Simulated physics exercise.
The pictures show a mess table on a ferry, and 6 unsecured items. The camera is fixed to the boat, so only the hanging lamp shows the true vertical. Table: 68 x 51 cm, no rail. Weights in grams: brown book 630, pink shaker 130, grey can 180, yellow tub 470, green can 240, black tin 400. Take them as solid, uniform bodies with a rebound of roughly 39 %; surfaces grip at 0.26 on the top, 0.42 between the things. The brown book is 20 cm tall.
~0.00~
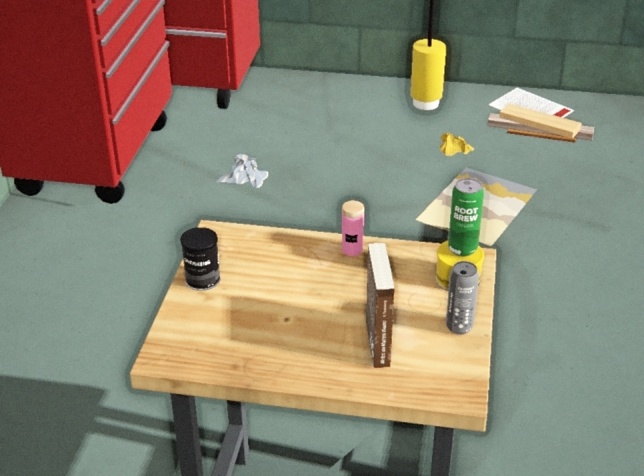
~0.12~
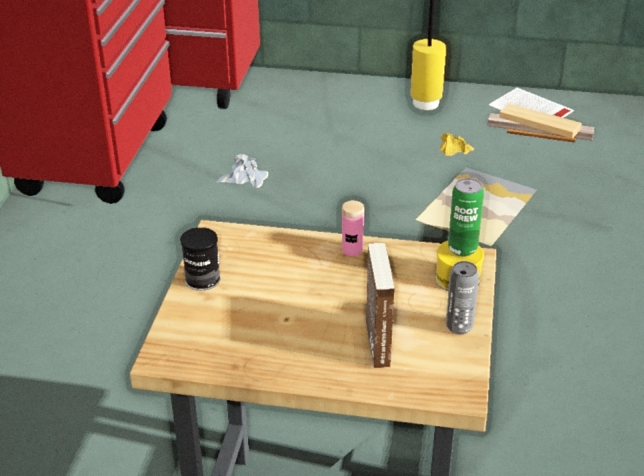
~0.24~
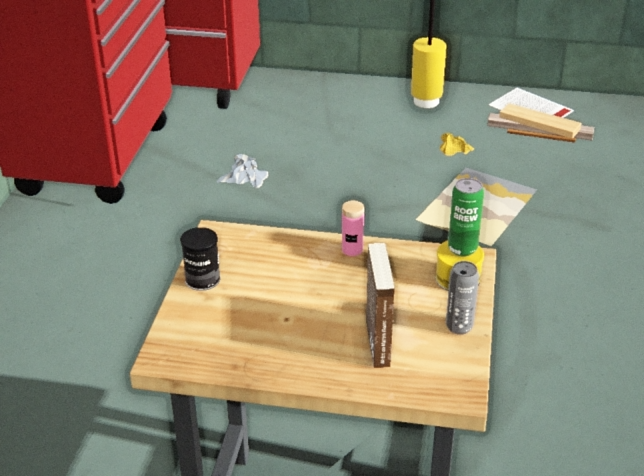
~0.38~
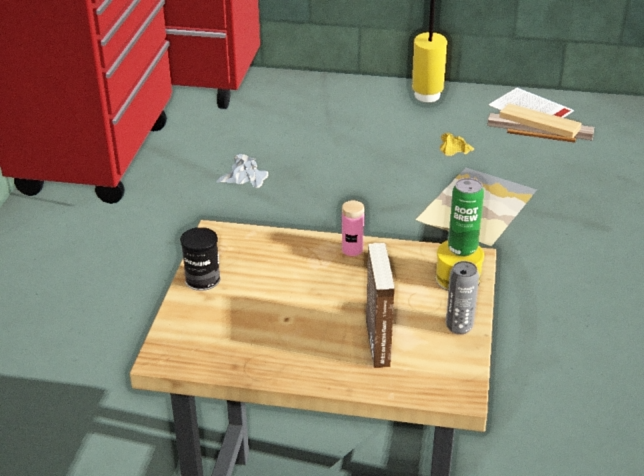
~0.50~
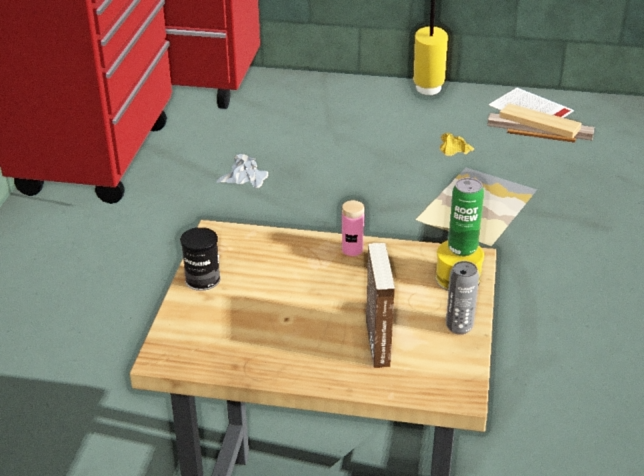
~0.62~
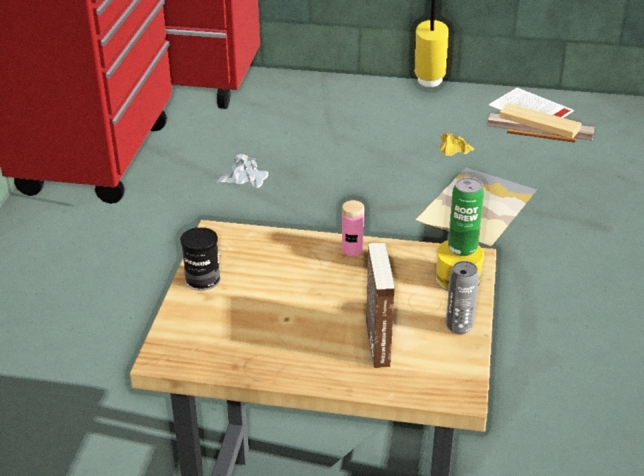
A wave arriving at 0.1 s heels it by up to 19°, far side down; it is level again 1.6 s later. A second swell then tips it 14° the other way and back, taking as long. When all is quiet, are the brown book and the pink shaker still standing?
The brown book keeps standing; the pink shaker topples.
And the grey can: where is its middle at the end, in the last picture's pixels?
At about (466, 263).
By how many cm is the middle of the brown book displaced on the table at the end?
Some 12 cm.
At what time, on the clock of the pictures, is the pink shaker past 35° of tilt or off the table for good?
At about 1.1 s.
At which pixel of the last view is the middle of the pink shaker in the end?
Near (379, 300).
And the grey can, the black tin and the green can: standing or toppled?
The grey can keeps standing; the black tin keeps standing; the green can topples.
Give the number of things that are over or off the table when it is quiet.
In all, 3.
By 1.32 s, boat heeled 9°, far side down; pink shaker now off the table; brown book 11 cm from its spot near (386, 271); green can 11 cm from its spot.
By 1.82 s, boat heeled 1°, near side down; yellow tub and green can now off the table; brown book 13 cm from its spot near (387, 267); grey can 12 cm from its spot.
By 2.12 s, boat heeled 8°, near side down; brown book 13 cm from its spot near (387, 267); grey can 12 cm from its spot; black tin 12 cm from its spot.
By 2.62 s, boat heeled 13°, near side down; brown book 12 cm from its spot near (387, 267); grey can 12 cm from its spot; black tin 12 cm from its spot.
When it is over (3.8 s), off the table and tipped over, pink shaker, yellow tub and green can; not toppled but over 5 cm from the start, brown book, grey can and black tin. End places, in pixels of the last picture, brown book near (387, 268), pink shaker near (379, 300).
